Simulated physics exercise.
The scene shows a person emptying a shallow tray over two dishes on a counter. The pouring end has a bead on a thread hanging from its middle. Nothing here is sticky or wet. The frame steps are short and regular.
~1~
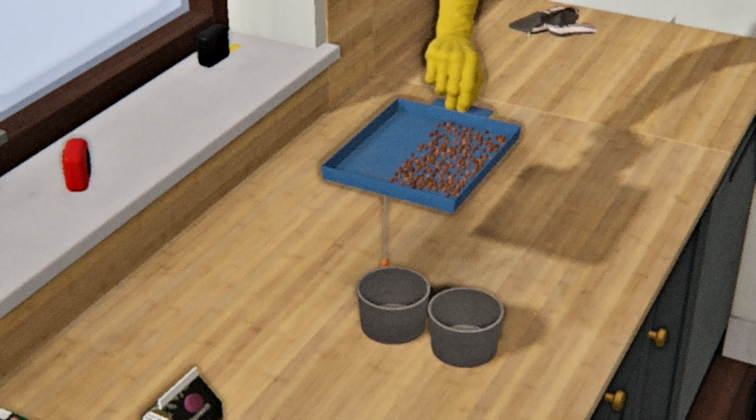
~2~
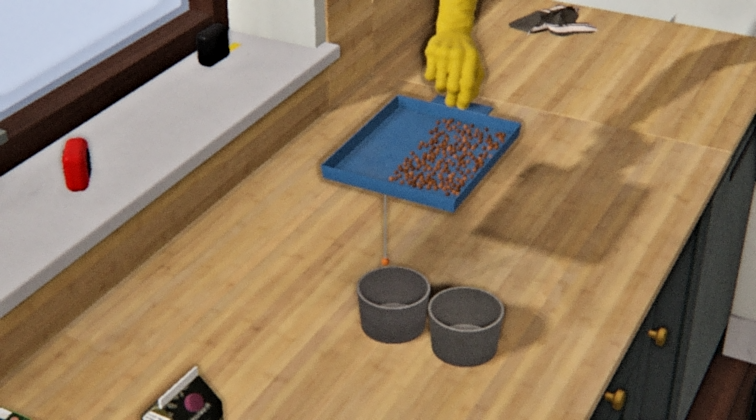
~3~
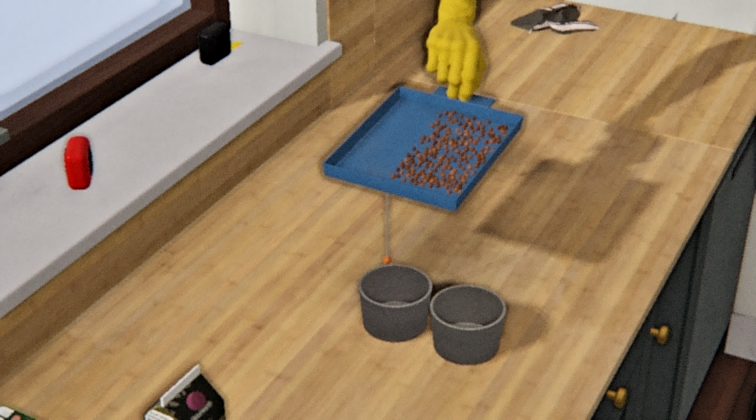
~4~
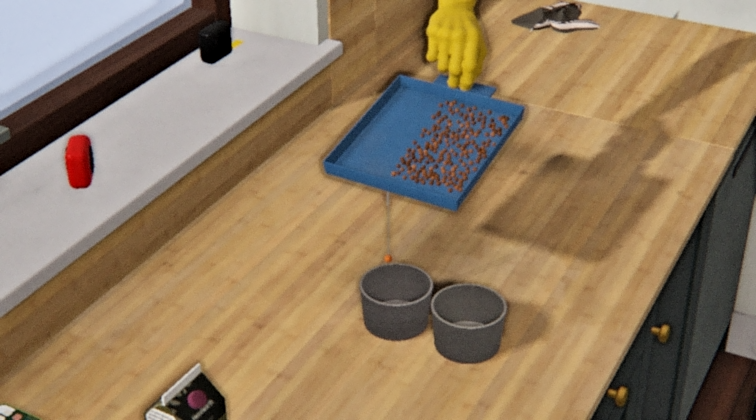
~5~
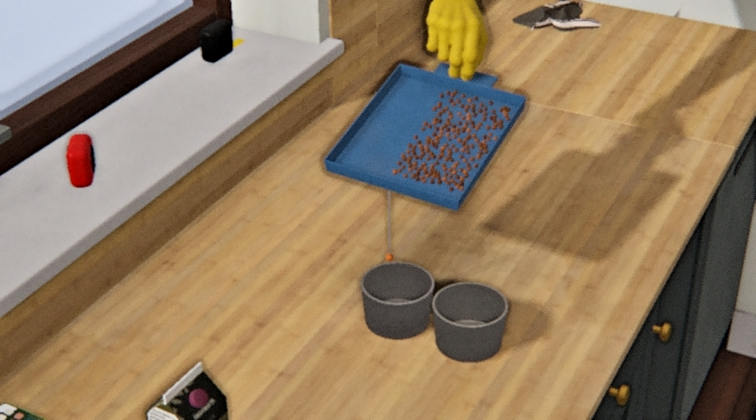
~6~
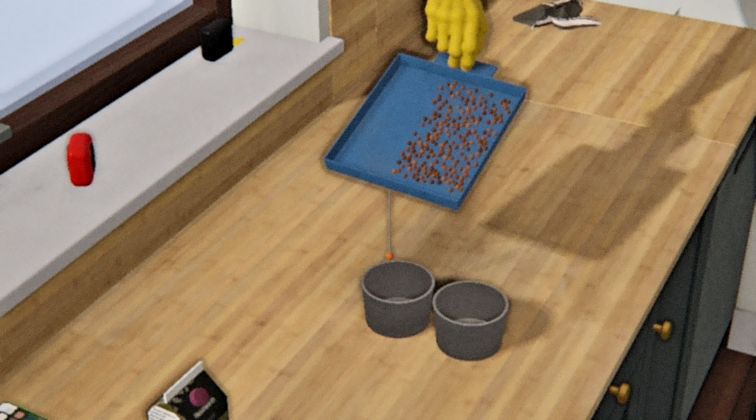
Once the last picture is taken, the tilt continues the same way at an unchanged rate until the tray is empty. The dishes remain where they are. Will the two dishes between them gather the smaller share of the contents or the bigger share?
Between them the dishes gather the bigger share.
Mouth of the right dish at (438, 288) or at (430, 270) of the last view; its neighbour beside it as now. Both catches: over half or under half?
First place: Beyond half; second place: Short of half.
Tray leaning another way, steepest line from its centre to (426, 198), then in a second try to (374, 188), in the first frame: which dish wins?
Note: Place 1, the dish at the right; place 2, the dish at the left.
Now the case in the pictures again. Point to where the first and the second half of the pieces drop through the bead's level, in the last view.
First around (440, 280), afterwards around (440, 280).
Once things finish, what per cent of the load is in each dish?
Left dish about 30 per cent, right dish about 60 per cent.
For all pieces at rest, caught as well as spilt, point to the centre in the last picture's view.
Once nothing moves, the middle sits near (455, 333).
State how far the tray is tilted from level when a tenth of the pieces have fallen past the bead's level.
Roughly 95°.
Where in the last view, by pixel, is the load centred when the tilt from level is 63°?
Look about (438, 192) in the last picture.
Soon, tray tipped steeply; nearly all on the tray; a stray few in the right dish; a stray few in the air.
A while on, tray tipped past a quarter turn; about half on the tray; about a quarter in the right dish; a stray few in the left dish; a stray few outside both; about a quarter in the air.
Towards the end, tray tipped past a quarter turn; about half in the right dish; about a quarter in the left dish; about a quarter outside both.
Finally, tray tipped past a quarter turn; about half in the right dish; about a quarter in the left dish; about a quarter outside both.
